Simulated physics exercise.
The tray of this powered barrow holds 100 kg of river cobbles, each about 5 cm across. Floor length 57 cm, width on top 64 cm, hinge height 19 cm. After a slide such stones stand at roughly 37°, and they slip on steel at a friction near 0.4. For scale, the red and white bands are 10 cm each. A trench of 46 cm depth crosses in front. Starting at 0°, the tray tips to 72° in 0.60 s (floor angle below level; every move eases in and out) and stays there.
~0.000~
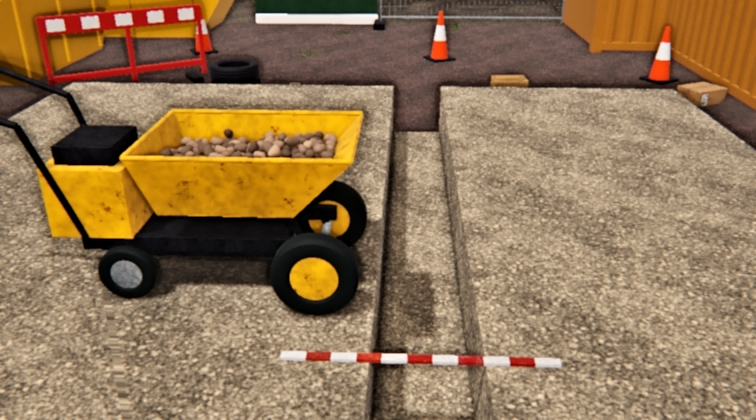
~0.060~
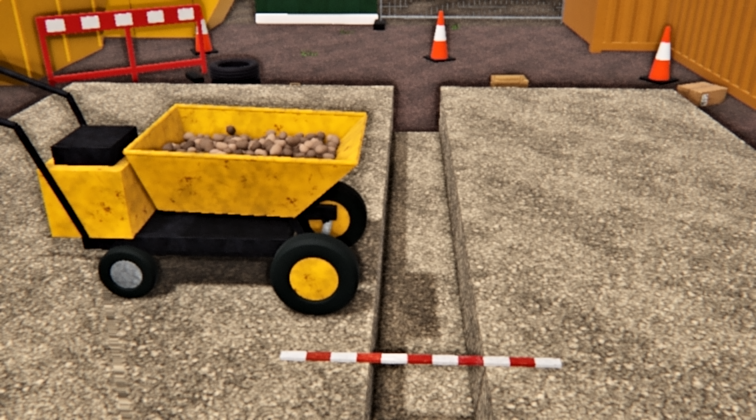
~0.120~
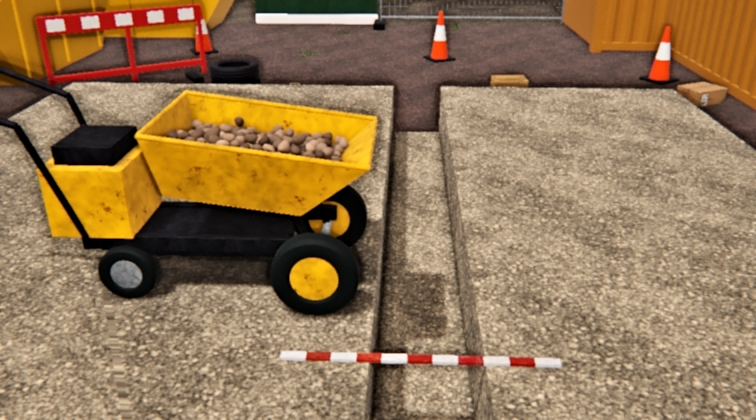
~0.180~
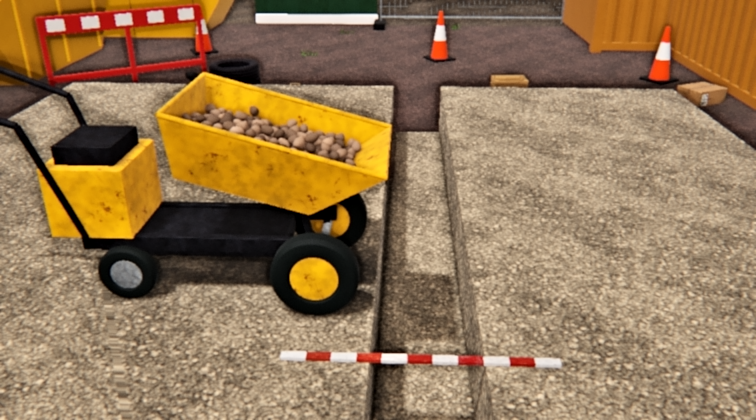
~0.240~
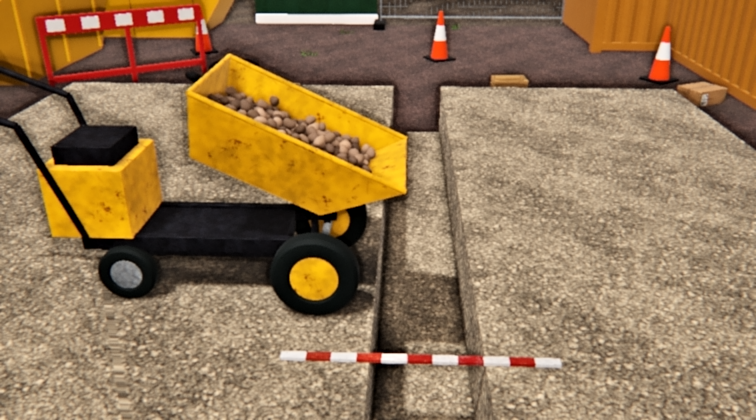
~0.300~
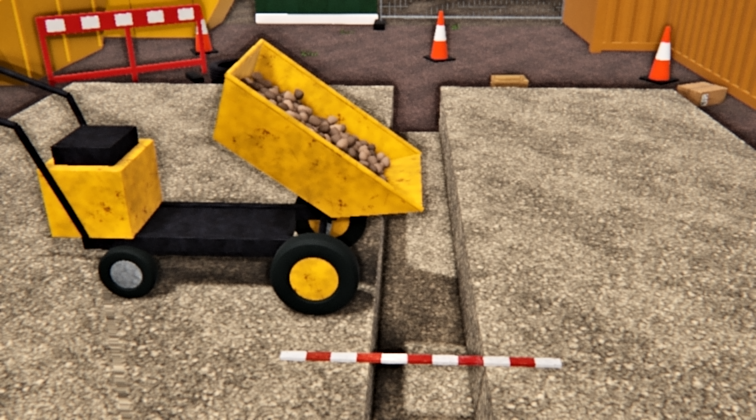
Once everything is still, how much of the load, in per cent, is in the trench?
Some 21 per cent of it.
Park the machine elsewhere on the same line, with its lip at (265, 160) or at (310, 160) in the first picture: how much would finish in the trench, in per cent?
First some 95, then 55 per cent.
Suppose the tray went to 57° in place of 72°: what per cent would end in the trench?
In that case some 35 per cent.
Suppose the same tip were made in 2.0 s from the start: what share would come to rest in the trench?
In that case some 40 per cent.
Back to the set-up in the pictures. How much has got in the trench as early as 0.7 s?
Some 10 per cent.
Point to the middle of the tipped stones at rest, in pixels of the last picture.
Near (536, 282).
After 0.4 s the floor is at 61°; 100 % in the tray; the foremost stones are at (420, 215).
After 0.7 s the floor is at 72°; 74 % in the tray, 8 % in the trench, 19 % past the trench; the foremost stones are at (516, 280).
After 1.0 s the floor is at 72°; 4 % in the tray, 15 % in the trench, 81 % past the trench; the foremost stones are at (703, 286).
After 3.0 s the floor is at 72°; 0 % in the tray, 21 % in the trench, 79 % past the trench; the foremost stones are past the picture's edge.
